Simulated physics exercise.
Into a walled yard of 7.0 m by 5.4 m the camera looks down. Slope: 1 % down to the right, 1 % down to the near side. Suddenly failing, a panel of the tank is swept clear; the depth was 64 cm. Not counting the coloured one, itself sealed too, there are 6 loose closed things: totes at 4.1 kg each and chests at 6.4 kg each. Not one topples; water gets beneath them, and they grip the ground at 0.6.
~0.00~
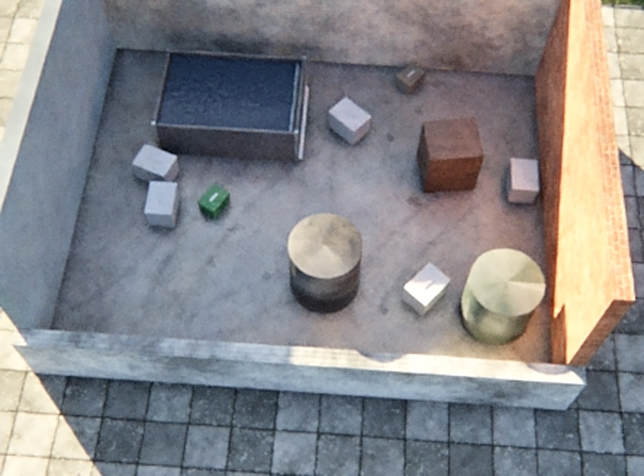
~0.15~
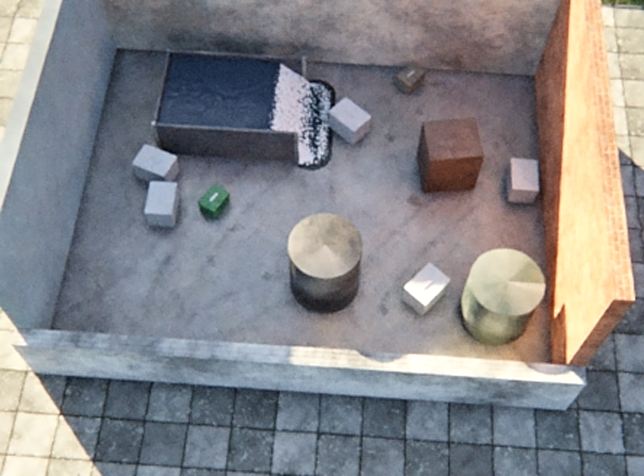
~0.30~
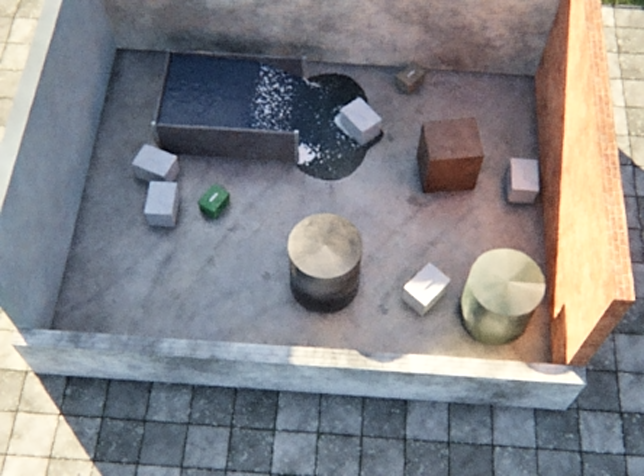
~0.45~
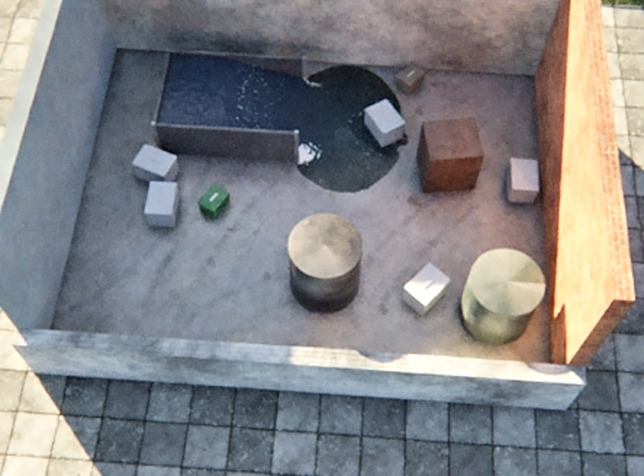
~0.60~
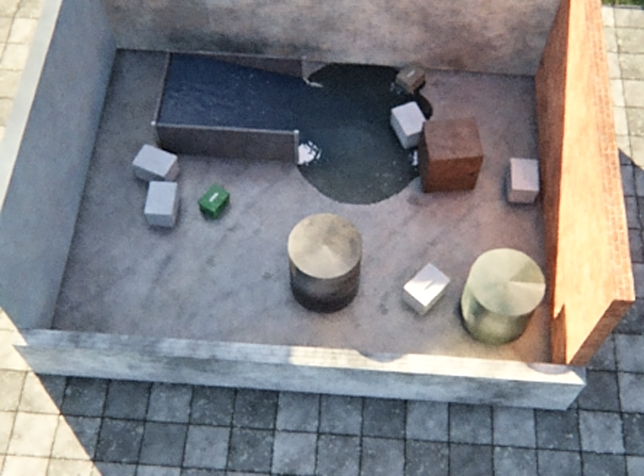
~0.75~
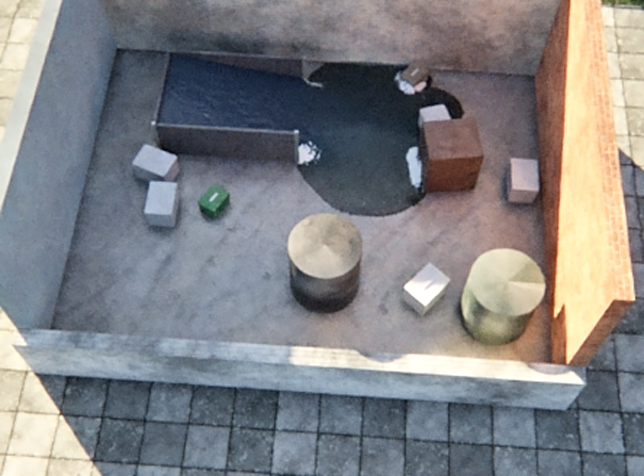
Dark water pours from the open tank end, spreads across the yard and pushes a pale box right.
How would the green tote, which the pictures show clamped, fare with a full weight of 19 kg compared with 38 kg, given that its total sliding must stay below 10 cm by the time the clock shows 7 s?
It would pass even at the lower weight.
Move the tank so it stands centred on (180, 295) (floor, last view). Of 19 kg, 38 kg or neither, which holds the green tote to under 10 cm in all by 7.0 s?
Lab note - in that case: Lighter mass suffices.
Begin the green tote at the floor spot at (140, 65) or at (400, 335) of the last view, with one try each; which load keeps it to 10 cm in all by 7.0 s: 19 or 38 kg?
Taking the two tries in order, even the light one works and only the heavy one works.
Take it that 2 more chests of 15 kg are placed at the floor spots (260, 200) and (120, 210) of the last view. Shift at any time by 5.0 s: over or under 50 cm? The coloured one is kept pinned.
Within it, within it.
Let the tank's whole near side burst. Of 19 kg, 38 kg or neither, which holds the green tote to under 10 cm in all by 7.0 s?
In that case neither weight holds it.
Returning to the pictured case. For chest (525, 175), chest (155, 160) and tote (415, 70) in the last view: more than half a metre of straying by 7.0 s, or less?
Result, in sequence - exceeds the limit; within the limit; exceeds the limit.
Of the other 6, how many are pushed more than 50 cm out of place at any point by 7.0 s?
I make that 4.
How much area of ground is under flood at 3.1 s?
I'd estimate close to 20 m2.
After 1.4 s the green tote would be 0 cm from its start with 19 kg and 0 cm from its start with 38 kg; 0 cm of water round it then.
After 3.1 s the green tote would be 0 cm from its start with 19 kg and 0 cm from its start with 38 kg; 0 cm of water round it then.
After 4.9 s the green tote would be 0 cm from its start with 19 kg and 0 cm from its start with 38 kg; 0 cm of water round it then.
After 7.0 s the green tote would be 0 cm from its start with 19 kg and 0 cm from its start with 38 kg; 1 cm of water round it then.
